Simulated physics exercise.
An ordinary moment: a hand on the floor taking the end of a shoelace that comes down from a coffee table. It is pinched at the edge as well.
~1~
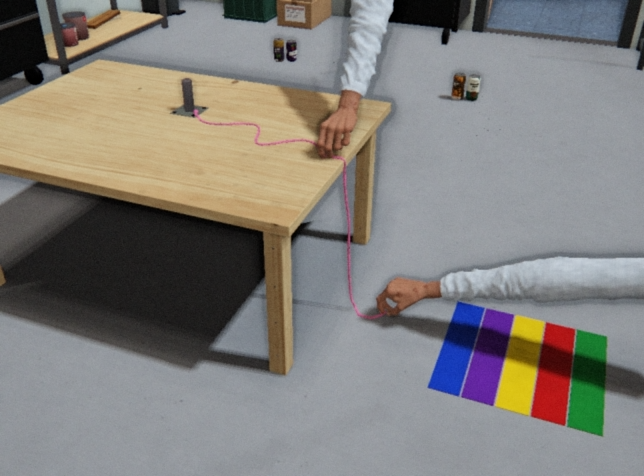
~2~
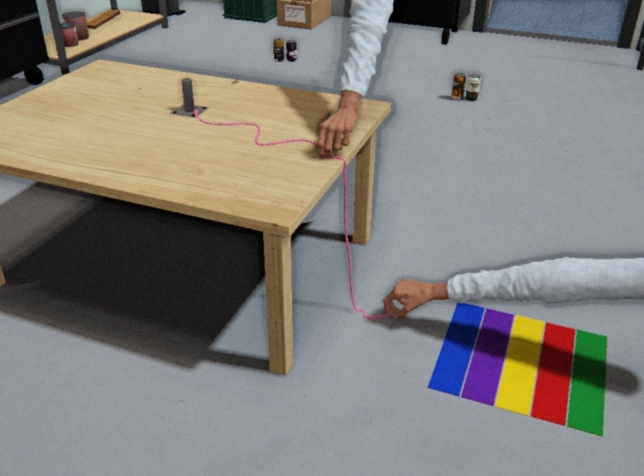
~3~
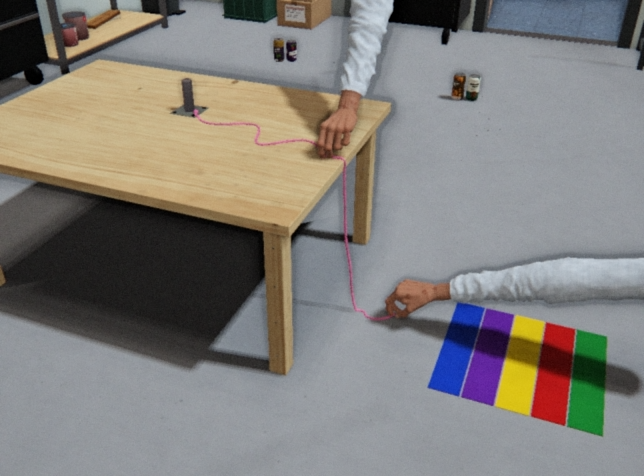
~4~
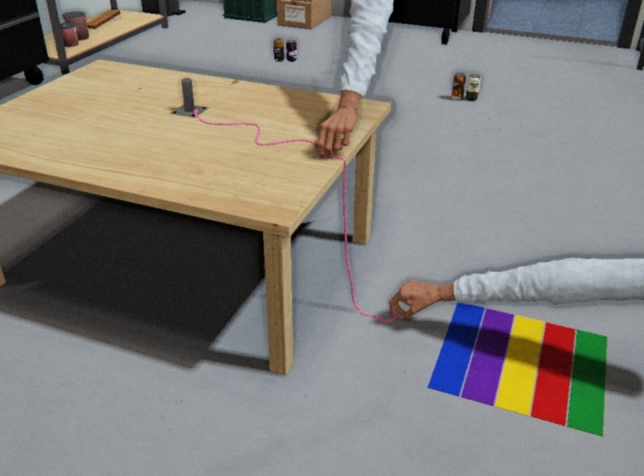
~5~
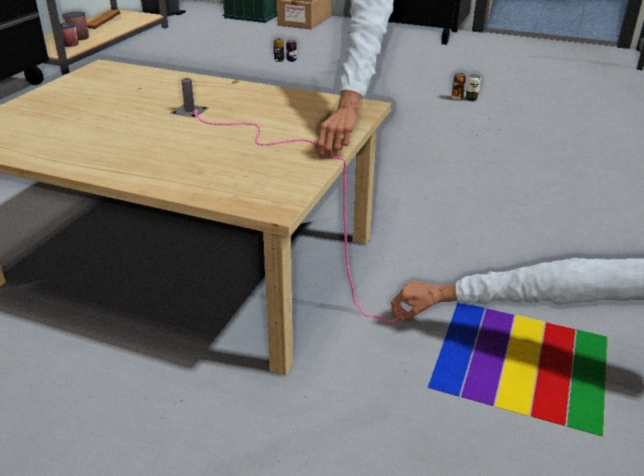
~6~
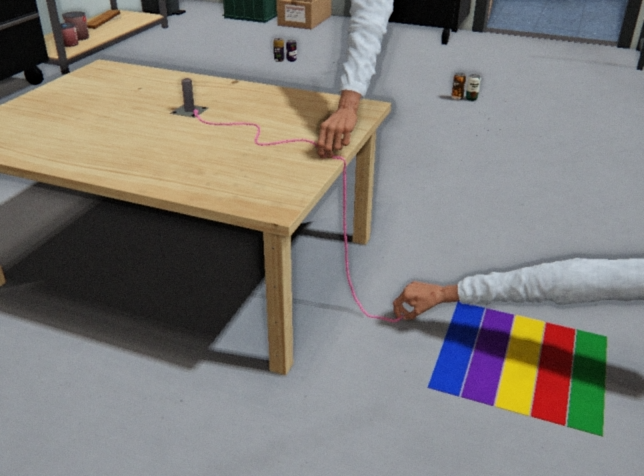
On a grey floor beside a table, a hand draws a pink cord's end slightly right.
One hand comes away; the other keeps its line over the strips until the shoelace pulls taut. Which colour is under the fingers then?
The end stops over the red strip.
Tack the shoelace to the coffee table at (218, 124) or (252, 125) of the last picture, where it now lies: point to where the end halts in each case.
Try by try, around (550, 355) and (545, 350).
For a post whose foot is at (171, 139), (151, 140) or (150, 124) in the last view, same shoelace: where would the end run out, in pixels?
Near (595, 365), (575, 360) and (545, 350).
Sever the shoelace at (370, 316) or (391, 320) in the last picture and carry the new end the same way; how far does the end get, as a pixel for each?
The places are (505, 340) and (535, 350).
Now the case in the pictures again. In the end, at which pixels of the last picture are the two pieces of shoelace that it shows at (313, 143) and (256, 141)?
The first at (349, 160), the second at (293, 140).
Early on, end near (500, 340); over purple.
Midway, end near (539, 350); over yellow.
At the end of the slack, end near (562, 356); over red. It gets as far as the red strip.
